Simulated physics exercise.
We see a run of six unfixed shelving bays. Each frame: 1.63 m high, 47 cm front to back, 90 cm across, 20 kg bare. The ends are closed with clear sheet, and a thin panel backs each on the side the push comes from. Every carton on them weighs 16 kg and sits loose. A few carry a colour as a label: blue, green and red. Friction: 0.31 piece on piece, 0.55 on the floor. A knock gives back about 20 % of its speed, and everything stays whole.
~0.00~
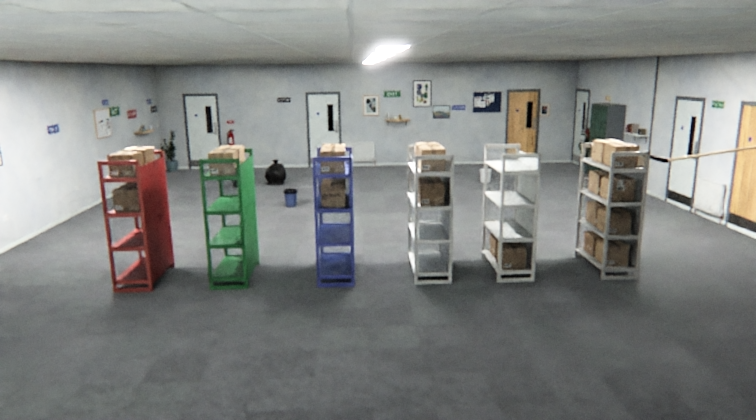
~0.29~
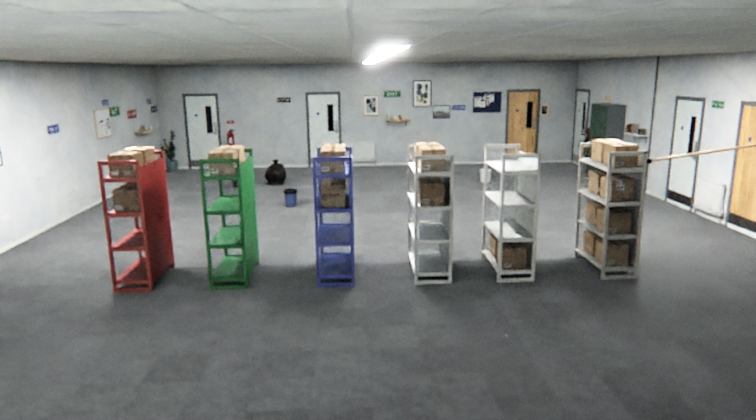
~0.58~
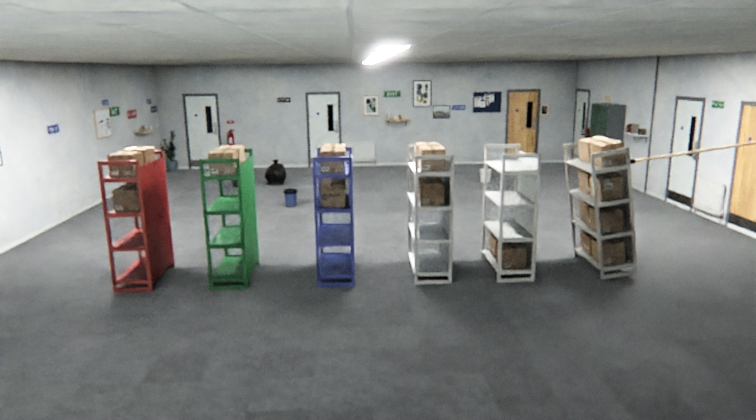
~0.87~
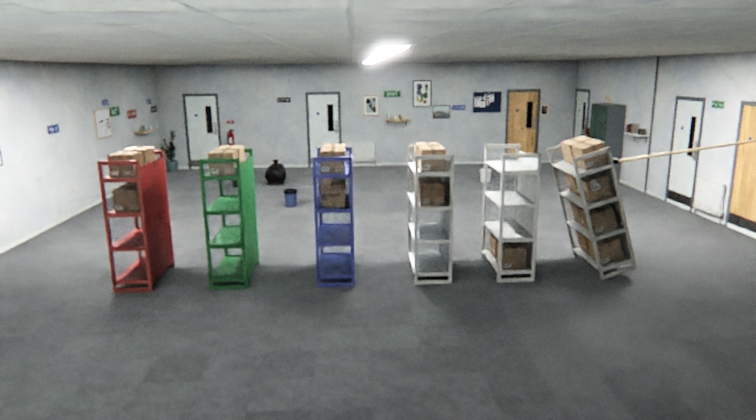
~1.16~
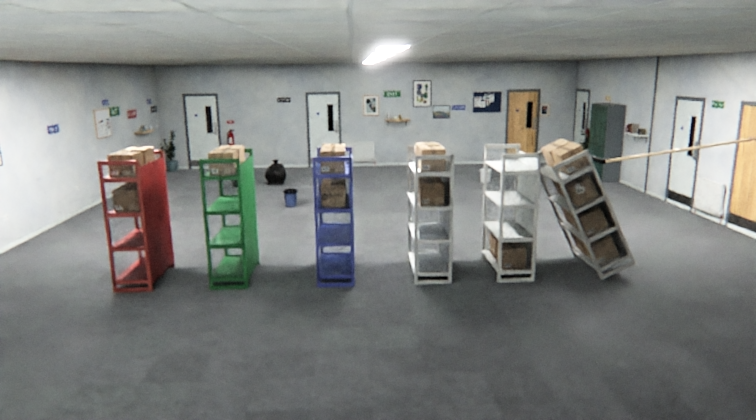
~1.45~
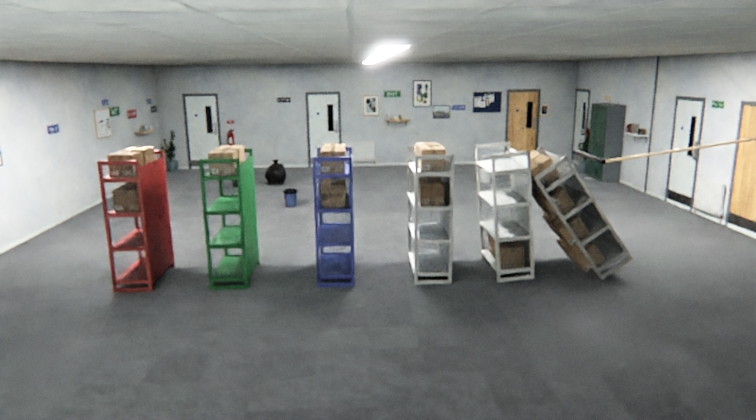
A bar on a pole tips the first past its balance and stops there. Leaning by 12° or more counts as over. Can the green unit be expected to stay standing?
It goes over.
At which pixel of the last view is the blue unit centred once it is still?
Near (263, 241).
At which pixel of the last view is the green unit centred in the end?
Near (147, 241).
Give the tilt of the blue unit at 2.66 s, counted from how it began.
Roughly 15°.
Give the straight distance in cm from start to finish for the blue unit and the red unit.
Moved: Blue 100, red 140.
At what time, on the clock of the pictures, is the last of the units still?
Around 5.0 s.
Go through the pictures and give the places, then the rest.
In the first picture (each place is the centre of the face we see best), pole end (667, 161) 18 cm from the first unit; green unit (224, 226); blue unit (334, 224); red unit (126, 228); the others all in place.
In the second picture, pole end (650, 161) pushing; green unit (224, 226).
In the third picture, pole end (634, 162) pushing; green unit (224, 226); the others all in place.
In the fourth picture, pole end (617, 162) pushing; green unit (224, 226); the others all in place.
In the fifth picture, pole end (604, 162) stopped; green unit (224, 226); the others all in place.
In the sixth picture, pole end (604, 162) stopped; green unit (224, 226); blue unit (334, 224); red unit (126, 228); steepest lean 5°, the unit at (514, 219); one has shifted.
By 1.76 s, 6 cartons spilt or dropped; 1 of the 5 other units over; green unit unmoved.
By 2.66 s, 10 cartons spilt or dropped; 3 of the 5 other units over; green unit unmoved; blue unit tilted 13°.
By 3.52 s, 16 cartons spilt or dropped; 5 of the 5 other units over; green unit tilted 36°; blue unit tilted 62°.
By 4.16 s, 20 cartons spilt or dropped; 5 of the 5 other units over; green unit tilted 66°; red unit lying flat.
When it is over (5.4 s), 20 cartons spilt or dropped; 5 of the 5 other units over; green unit tilted 68°; red unit lying flat; blue unit tilted 71°. Not one is left standing. In pixels of the last frame, middles, green unit near (147, 241), red unit near (46, 264).
